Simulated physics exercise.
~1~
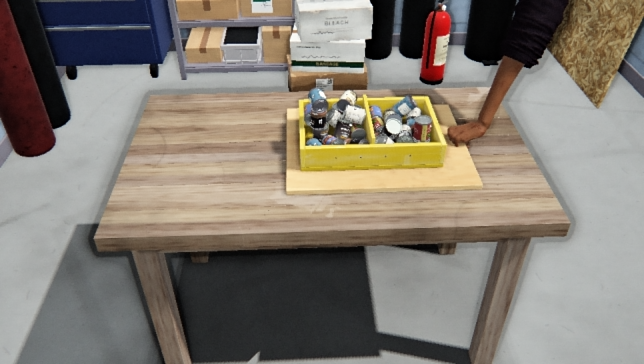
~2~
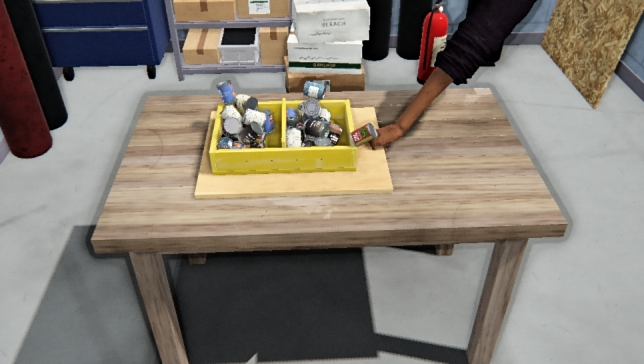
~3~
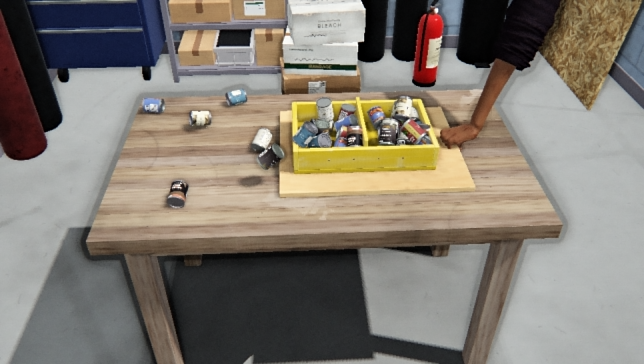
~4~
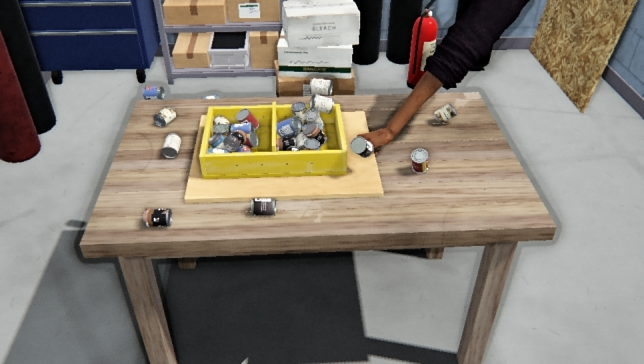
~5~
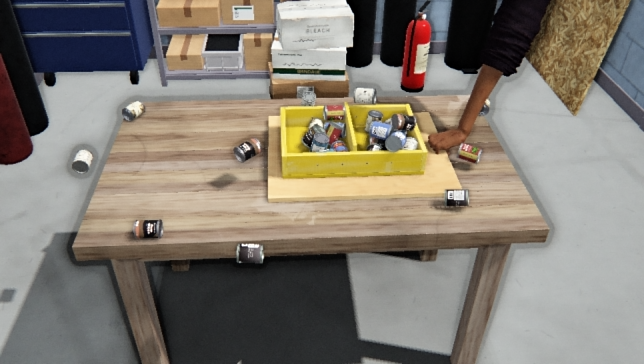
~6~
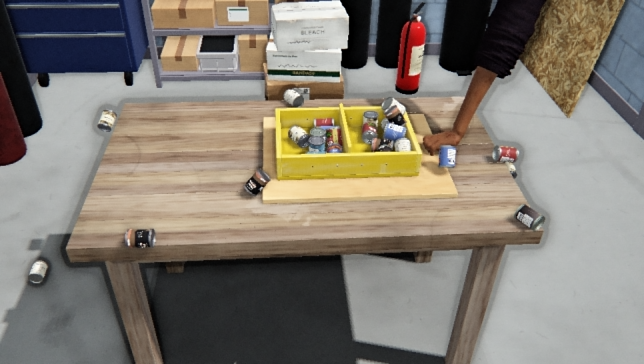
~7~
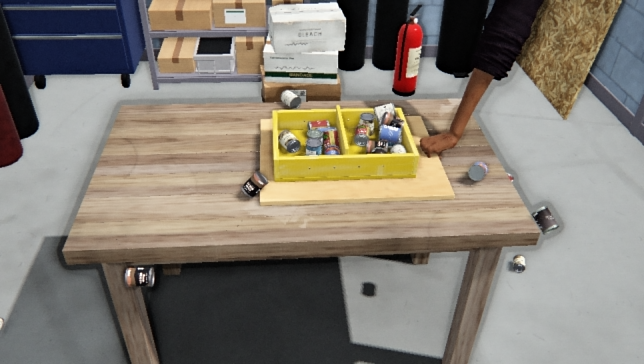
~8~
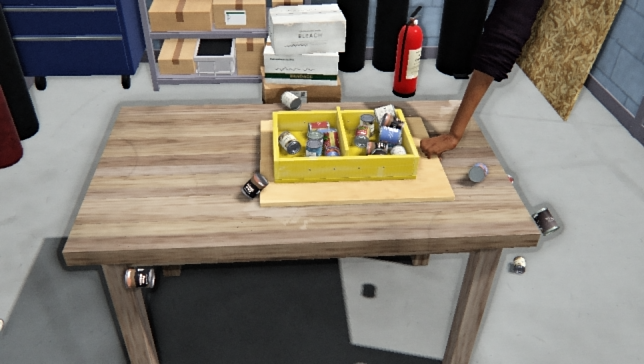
To begin with, a yellow divided basket heaped with small tins sits on a board on a wooden table, with a hand at its right side. The board and basket slide left, and the tins jostle, piling up above the rim. They swing back to the right, and several tins spill onto the tabletop at the left. Another slide left scatters more tins on both sides, and after a return to the right some roll off the table's edges. Finally the basket rests still, visibly emptier but still holding many tins, with a few lying beside it and others fallen past the edges.
